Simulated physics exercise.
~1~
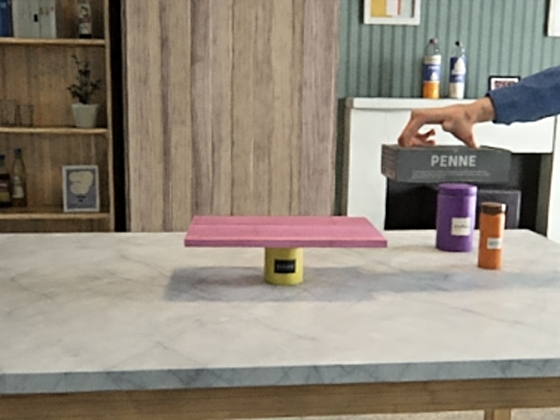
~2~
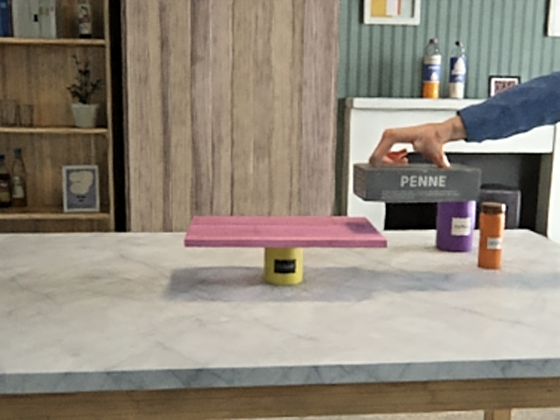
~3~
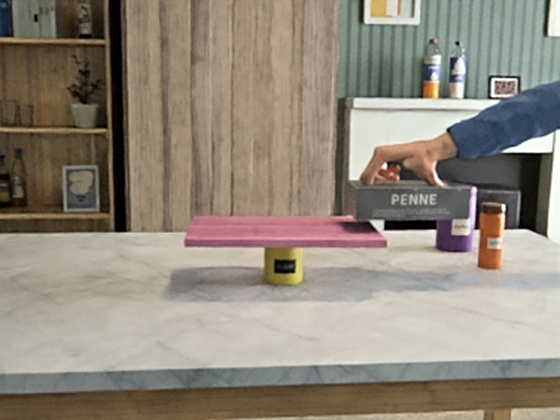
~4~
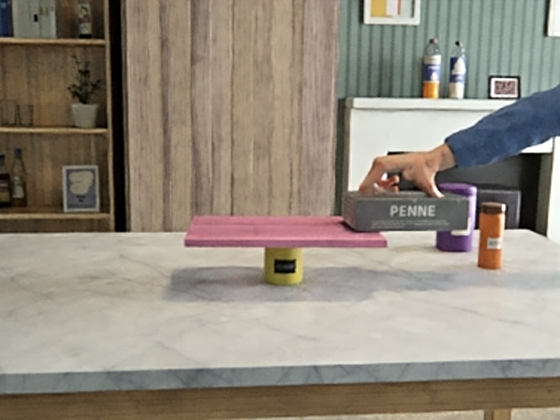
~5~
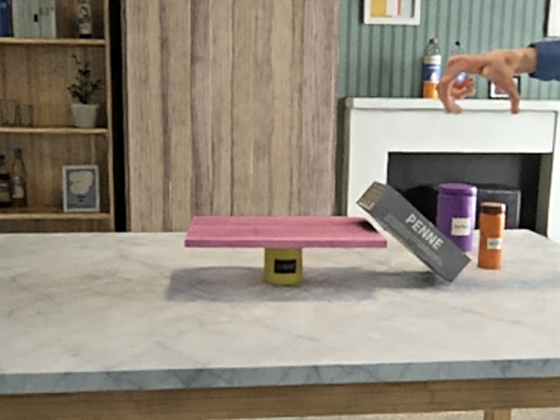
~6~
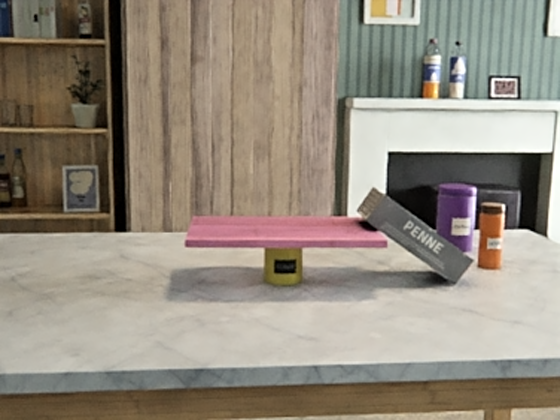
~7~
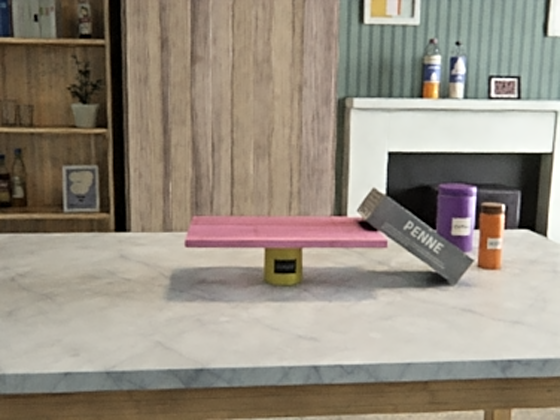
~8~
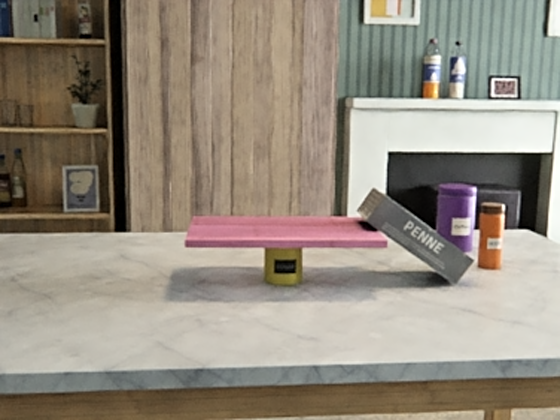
A grey packet labelled penne hangs from a hand on the right, above a marble counter where a pink board rests across a yellow jar. The hand carries it left and down, in front of a purple jar and near an orange shaker, until it reaches the board's right end. Once the hand lets go and draws back, the packet tips and its right side drops toward the counter. It settles at a slant, its upper end against the board's edge and its lower end on the counter. The board and the jars stay in place.
